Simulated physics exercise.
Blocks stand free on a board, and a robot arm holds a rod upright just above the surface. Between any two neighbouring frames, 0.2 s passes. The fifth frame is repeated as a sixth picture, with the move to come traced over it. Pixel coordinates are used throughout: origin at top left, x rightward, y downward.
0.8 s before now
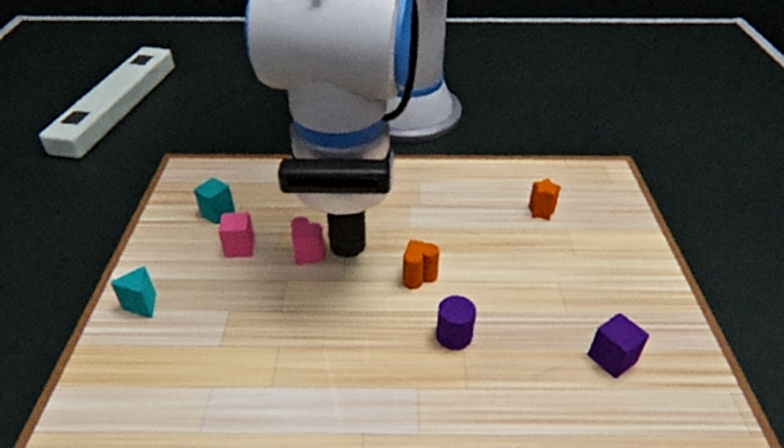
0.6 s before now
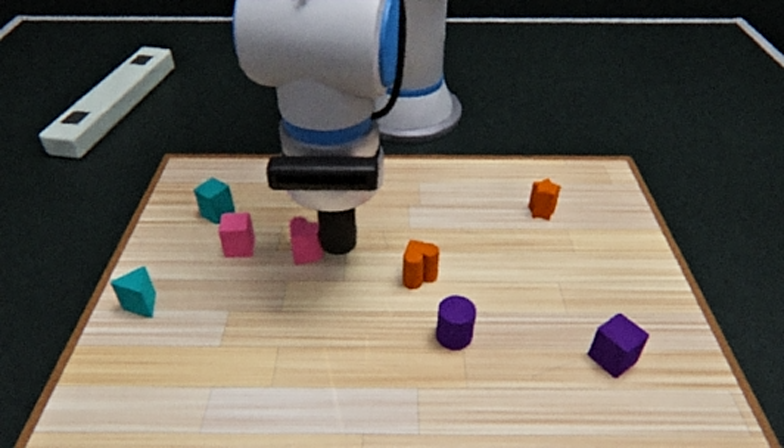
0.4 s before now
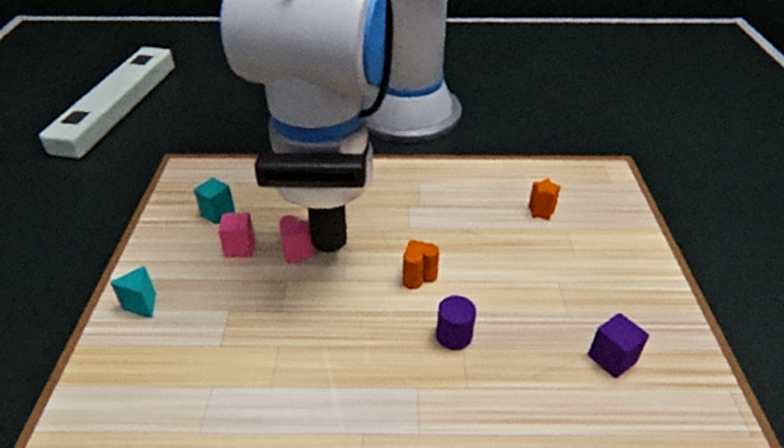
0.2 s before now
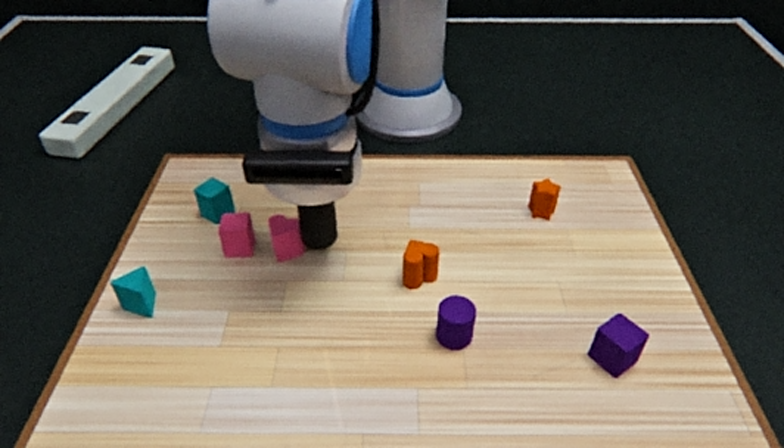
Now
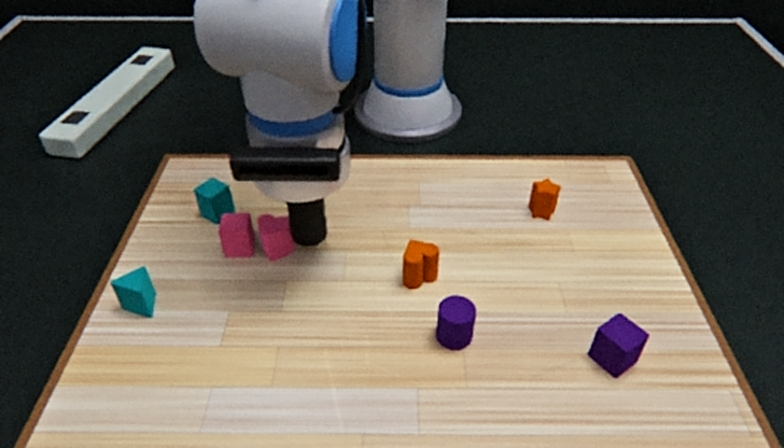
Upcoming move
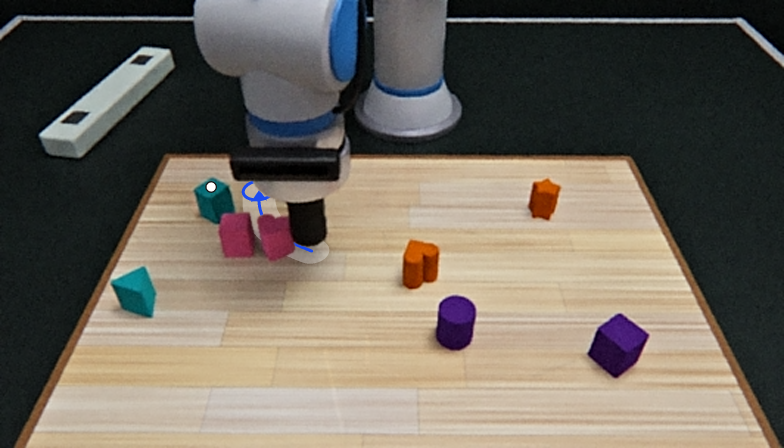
A robot arm slid its black rod left across the wooden board, pushing the pink heart-shaped block up close to the pink cube, while the other blocks stayed where they were.
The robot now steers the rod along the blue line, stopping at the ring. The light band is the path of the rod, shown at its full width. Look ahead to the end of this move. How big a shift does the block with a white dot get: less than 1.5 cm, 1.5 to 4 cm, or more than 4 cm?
Travel: Within 1.5 cm.
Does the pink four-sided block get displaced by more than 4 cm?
I'd say no.
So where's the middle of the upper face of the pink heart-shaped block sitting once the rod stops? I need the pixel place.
The middle of its top is at (238, 212).
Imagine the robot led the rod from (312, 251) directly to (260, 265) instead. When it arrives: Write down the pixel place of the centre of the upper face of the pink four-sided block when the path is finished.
Answer: (206, 216).
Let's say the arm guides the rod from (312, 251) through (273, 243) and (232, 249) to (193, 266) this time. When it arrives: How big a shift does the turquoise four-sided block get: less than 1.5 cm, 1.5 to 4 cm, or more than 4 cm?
The distance will be below 1.5 cm.
Path on the board, from (312, 251) over (279, 236) and (262, 214) to (259, 190); the dot is on the turquoise four-sided block.
On the path given first. One third of the way, rod at (277, 220); pink four-sided block at (208, 224); pink heart-shaped block at (242, 217), turned 50° anticlockwise.
Two thirds of the way, rod at (258, 197); pink four-sided block at (206, 225); pink heart-shaped block at (238, 212), turned 90° anticlockwise.
At the end, rod at (256, 175); turquoise four-sided block in place; pink four-sided block at (206, 225); pink heart-shaped block at (238, 212), turned 90° anticlockwise.
